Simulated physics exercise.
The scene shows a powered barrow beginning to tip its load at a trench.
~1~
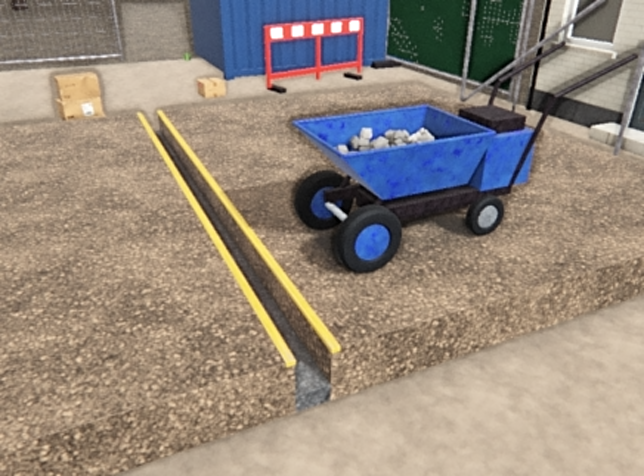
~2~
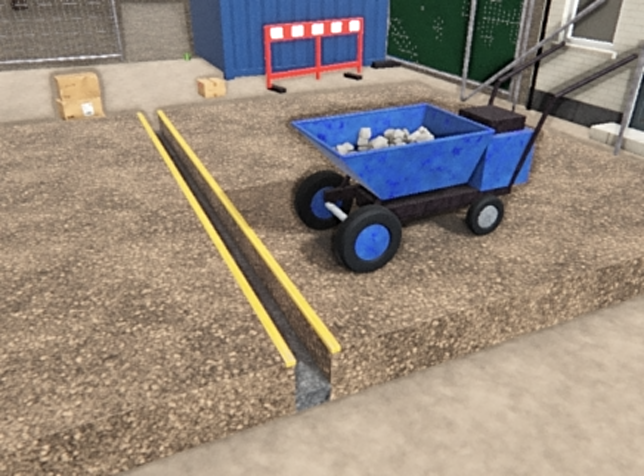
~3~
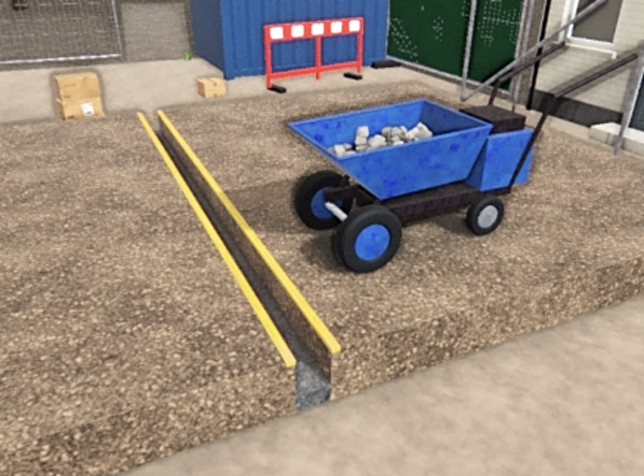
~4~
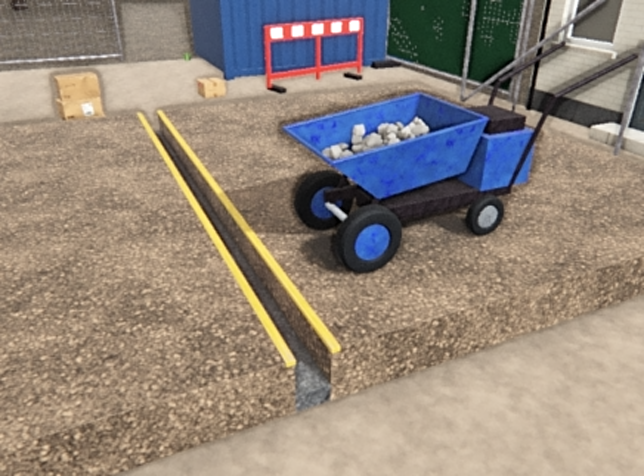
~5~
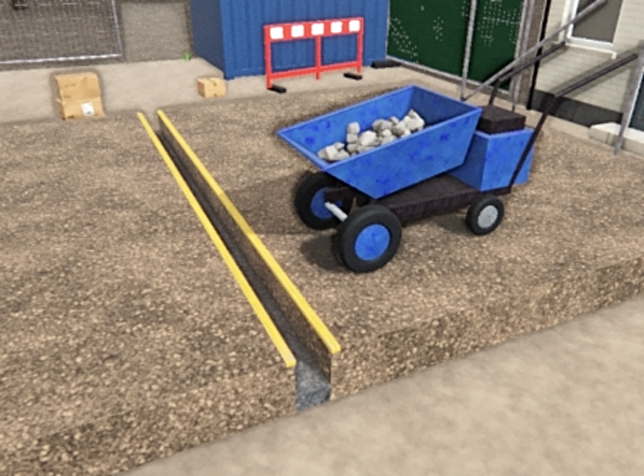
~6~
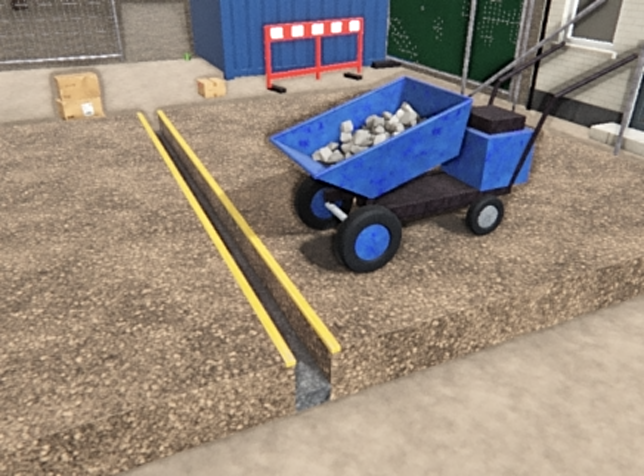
On brown gravelly ground, a blue barrow's skip of broken stones tilts gradually toward the left.
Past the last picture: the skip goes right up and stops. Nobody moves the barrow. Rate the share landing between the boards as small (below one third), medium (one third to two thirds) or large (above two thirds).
Medium.
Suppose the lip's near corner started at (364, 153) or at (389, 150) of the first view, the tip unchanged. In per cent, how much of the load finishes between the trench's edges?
Roughly 70 percent the first time, roughly 60 percent the second.
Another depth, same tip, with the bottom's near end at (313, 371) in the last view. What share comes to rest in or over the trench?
About 30 per cent.
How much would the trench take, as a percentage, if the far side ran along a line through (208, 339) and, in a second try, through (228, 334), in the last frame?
The first case gives around 100 percent, and the second around 100 percent.
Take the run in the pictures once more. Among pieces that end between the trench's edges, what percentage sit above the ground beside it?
Around 5 in a hundred.
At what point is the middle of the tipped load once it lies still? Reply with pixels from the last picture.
I'd mark it at roughly (246, 275).
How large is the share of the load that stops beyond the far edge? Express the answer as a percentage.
About 45 %.
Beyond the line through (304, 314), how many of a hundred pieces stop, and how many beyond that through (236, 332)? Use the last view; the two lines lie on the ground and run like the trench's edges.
Roughly 100 per cent, then roughly 30 per cent.
Soon, skip tipped steeply; all in the skip.
A while on, skip tipped right over; about two thirds in the skip; about a quarter in or heaped over the trench; about a quarter beyond it; a stray few falling.
Towards the end, skip tipped right over; a stray few in the skip; about half in or heaped over the trench; about half beyond it.
Finally, skip tipped right over; about half in or heaped over the trench; about half beyond it.
